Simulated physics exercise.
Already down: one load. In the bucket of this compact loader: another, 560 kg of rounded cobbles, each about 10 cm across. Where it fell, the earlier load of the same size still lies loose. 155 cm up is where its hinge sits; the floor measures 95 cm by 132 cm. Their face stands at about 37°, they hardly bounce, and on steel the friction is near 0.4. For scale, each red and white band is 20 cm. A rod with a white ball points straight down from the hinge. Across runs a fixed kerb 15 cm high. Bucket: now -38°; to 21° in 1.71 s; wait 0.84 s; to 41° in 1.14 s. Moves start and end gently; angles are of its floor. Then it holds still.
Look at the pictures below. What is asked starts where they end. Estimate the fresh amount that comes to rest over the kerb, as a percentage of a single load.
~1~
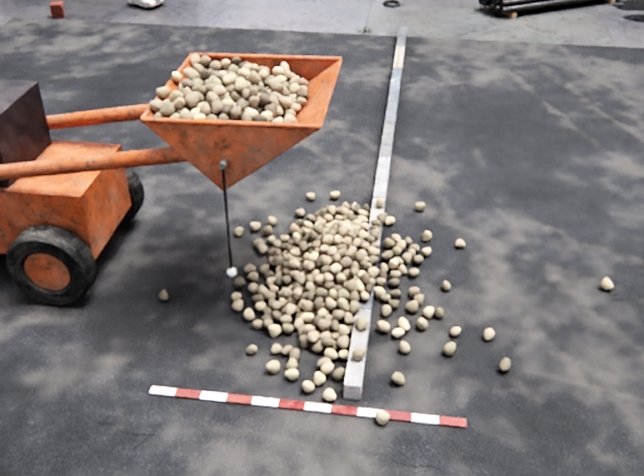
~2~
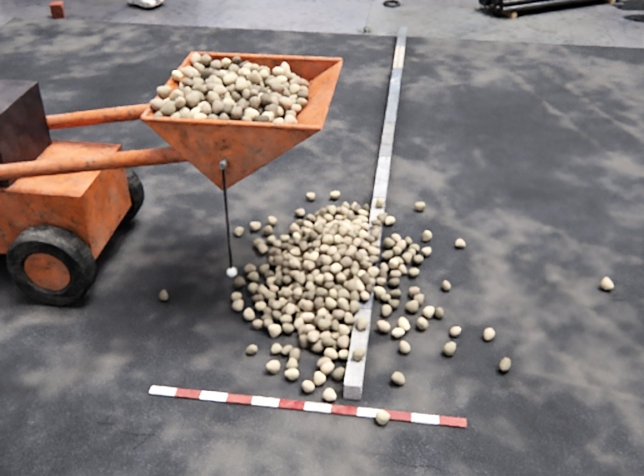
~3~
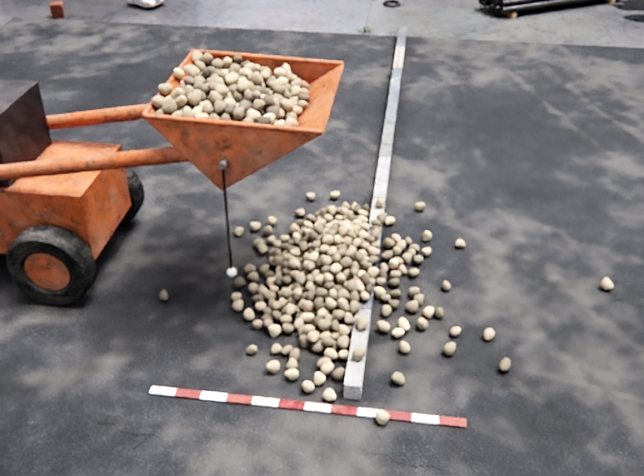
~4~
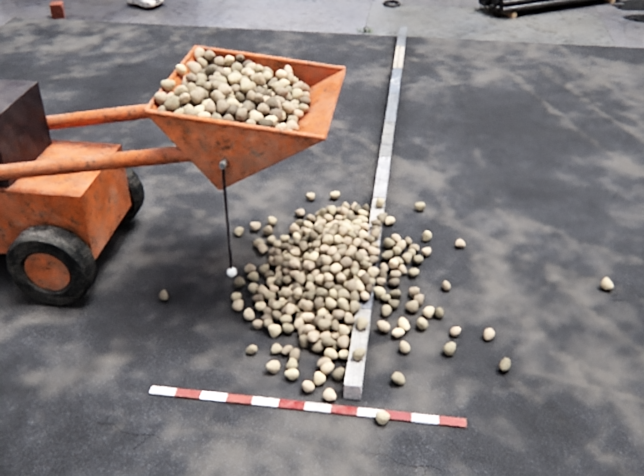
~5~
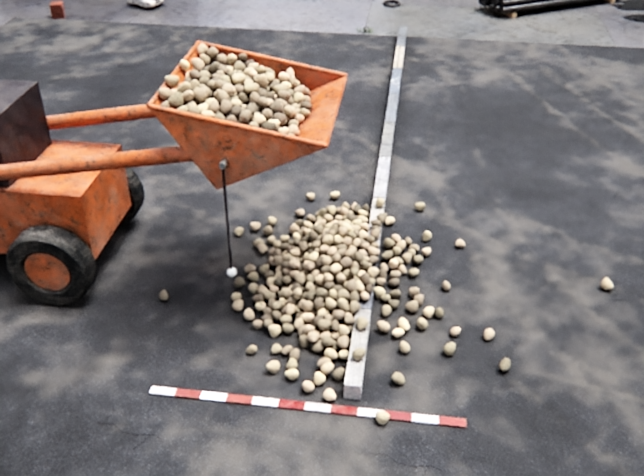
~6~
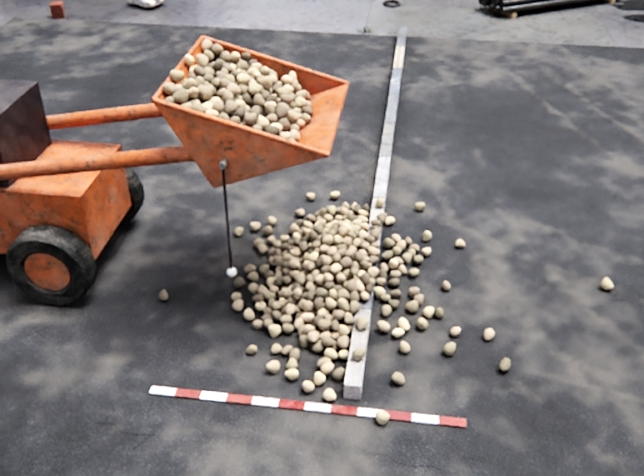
About 75 per cent of a load.
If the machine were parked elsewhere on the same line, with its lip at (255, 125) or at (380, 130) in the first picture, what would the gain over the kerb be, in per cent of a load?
The first would add around 10 per cent, the second around 100 per cent.
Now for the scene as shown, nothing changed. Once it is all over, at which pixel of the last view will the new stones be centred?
The middle lies near (399, 274) in the last picture.
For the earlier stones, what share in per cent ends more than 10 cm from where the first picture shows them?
10 %.
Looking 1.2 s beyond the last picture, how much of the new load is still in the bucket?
That works out to about 75 %.
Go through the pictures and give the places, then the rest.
Lip at (320, 127), floor tilted -38°, highest stones at (215, 76). The earlier load is highest near (340, 246), 31 cm above ground level, 90 % on this side of the kerb, 10 % over the kerb, in the first picture.
Lip at (321, 128), floor tilted -37°, highest stones at (216, 75), in the second picture.
The bucket is at -35°, its lip at (322, 132); the top of the load is at (212, 71), in the third picture.
The bucket is at -31°, its lip at (325, 138); the top of the load is at (214, 69), in the fourth picture.
Lip at (327, 146), floor tilted -27°, highest stones at (204, 65), in the fifth picture.
The bucket is at -21°, its lip at (329, 155); the top of the load is at (205, 61), in the sixth picture.
Then, 0.7 s after the last picture the floor is at 12°; in per cent of one load, 100 in the bucket, 90 on this side of the kerb, 10 over the kerb; the foremost stones are at (482, 311).
Then, 1.2 s after the last picture the floor is at 21°; in per cent of one load, 77 in the bucket, 111 on this side of the kerb, 12 over the kerb; the foremost stones are at (482, 311).
Then, 3.5 s after the last picture the floor is at 41°; in per cent of one load, 0 in the bucket, 114 on this side of the kerb, 86 over the kerb; the foremost stones are at (541, 297).
Then, 6.4 s after the last picture the floor is at 41°; in per cent of one load, 0 in the bucket, 114 on this side of the kerb, 86 over the kerb; the foremost stones are at (541, 297). Net gain over the kerb, 75.
